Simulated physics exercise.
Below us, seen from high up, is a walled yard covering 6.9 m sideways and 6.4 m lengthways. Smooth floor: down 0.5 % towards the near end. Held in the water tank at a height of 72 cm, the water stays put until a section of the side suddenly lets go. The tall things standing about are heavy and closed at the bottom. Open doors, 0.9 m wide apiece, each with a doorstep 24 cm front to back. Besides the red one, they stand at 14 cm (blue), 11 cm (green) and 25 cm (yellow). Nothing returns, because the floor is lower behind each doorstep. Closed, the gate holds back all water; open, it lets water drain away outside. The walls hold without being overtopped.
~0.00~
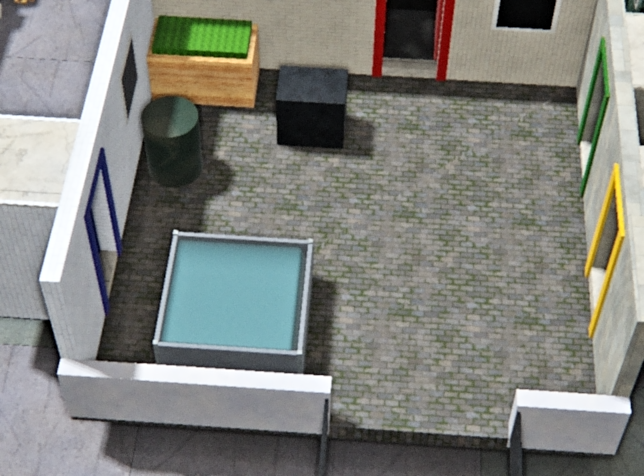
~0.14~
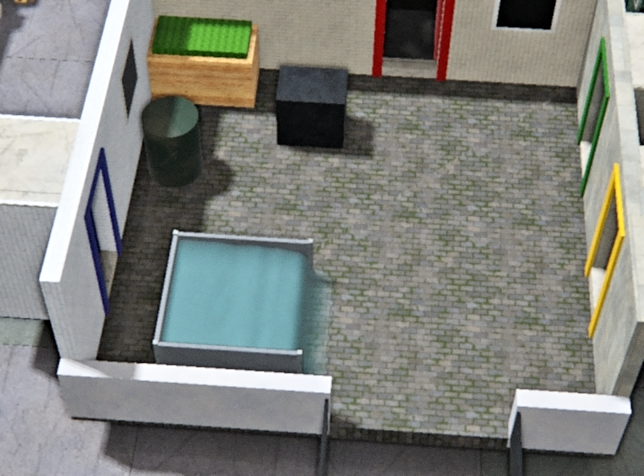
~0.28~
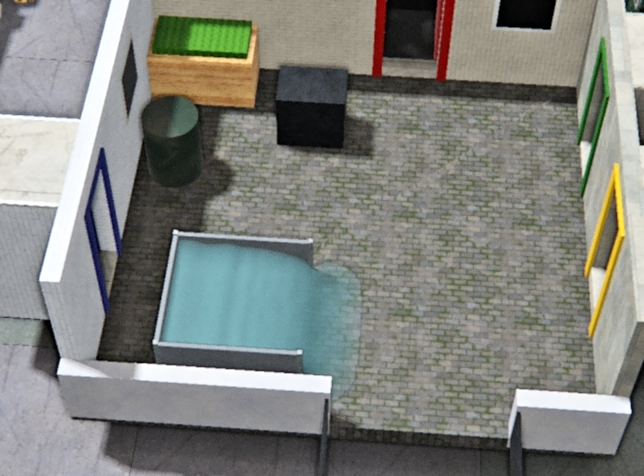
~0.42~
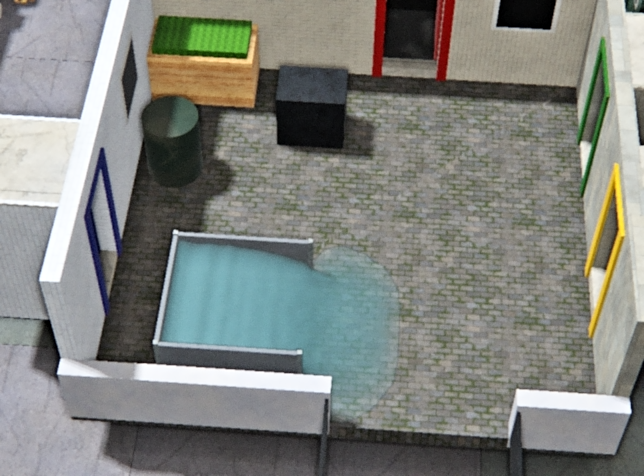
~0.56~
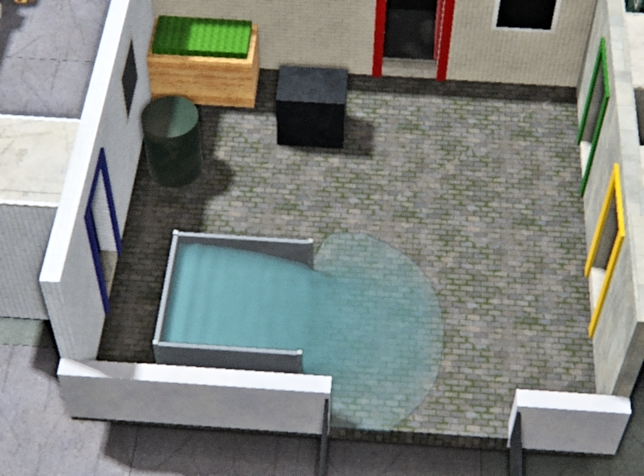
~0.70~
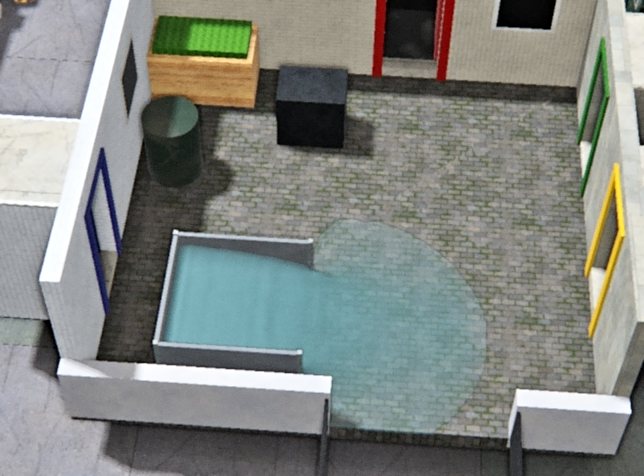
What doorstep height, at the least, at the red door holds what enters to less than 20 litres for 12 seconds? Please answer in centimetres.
A height of roughly 5 cm.
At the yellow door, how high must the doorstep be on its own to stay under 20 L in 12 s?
I'd raise yellow to close to 23 cm.
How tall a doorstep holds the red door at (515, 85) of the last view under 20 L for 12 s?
Roughly 12.5 cm.
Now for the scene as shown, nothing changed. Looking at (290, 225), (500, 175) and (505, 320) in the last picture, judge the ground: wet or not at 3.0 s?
Status: Clear / submerged / submerged.
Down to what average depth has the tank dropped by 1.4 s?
About 33 centimetres on average.
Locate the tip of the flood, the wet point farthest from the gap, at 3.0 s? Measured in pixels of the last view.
Somewhere near the pixel (574, 90).
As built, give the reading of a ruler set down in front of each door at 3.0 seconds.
In cm: Blue 0, green 13, red 0, yellow 24.
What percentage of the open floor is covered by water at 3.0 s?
Some 50 per cent is wet.
After 1.4 s water covers 35 % of the floor, deepest (32 cm) near (589, 328); it has not reached the red door.
After 3.0 s water covers 50 % of the floor, deepest (26 cm) near (594, 405); it has not reached the red door.
After 12.0 s water covers 95 % of the floor, deepest (8 cm) near (121, 246); 6 cm at the red door, 0 litres in over its 18 cm doorstep.
At the red door as built, the water arrived by 4.3 s and peaked near 10 cm at 6.2 s.
With a doorstep of 4.5 cm, 27 litres would have come in within the 12 s; with 5.5 cm, 16 litres. So under 20 litres takes about 5 cm.
